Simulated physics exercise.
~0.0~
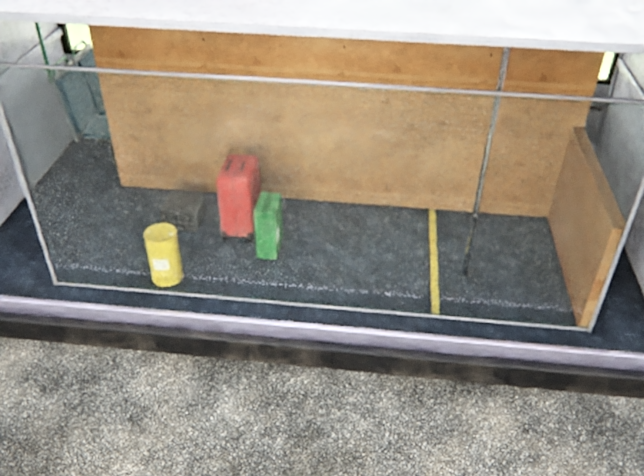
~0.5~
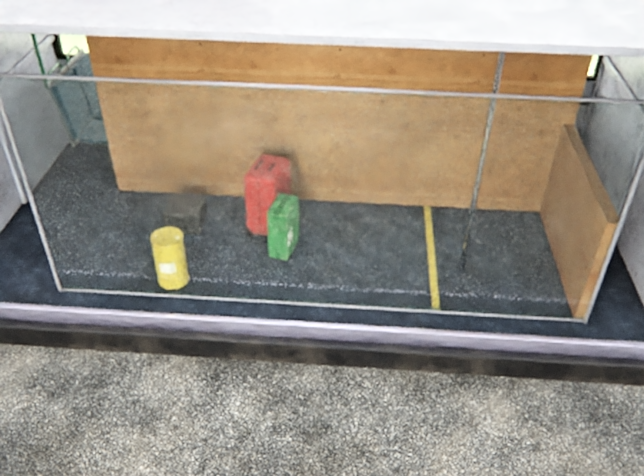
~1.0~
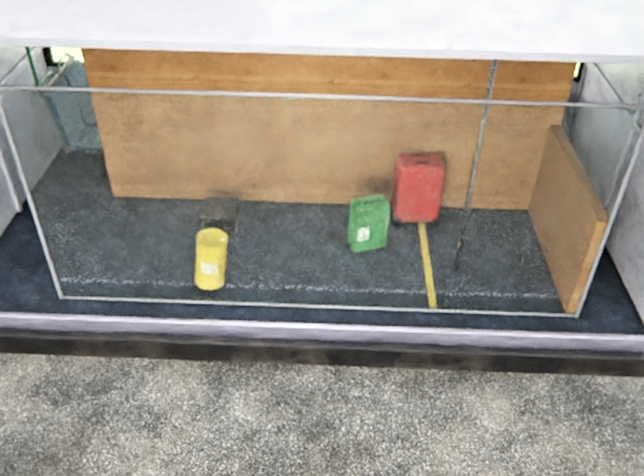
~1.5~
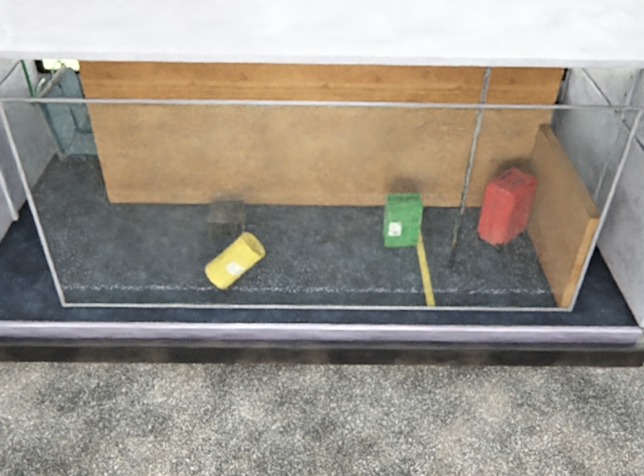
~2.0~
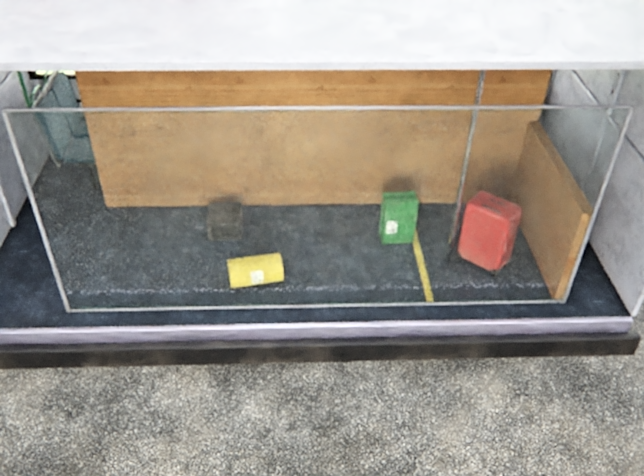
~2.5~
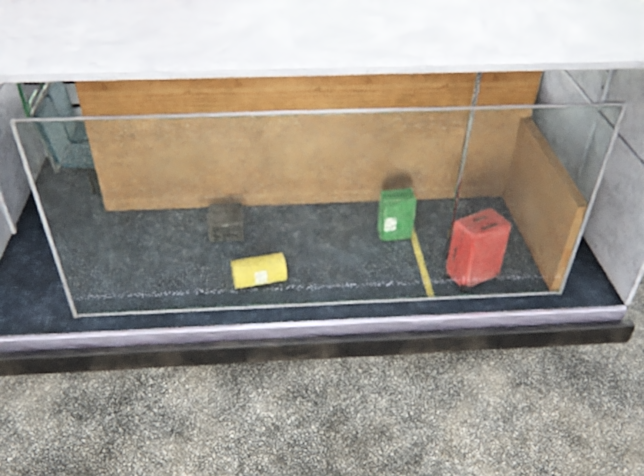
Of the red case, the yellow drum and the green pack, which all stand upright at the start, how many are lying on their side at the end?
Just one of them is lying on its side at the end, the yellow drum.
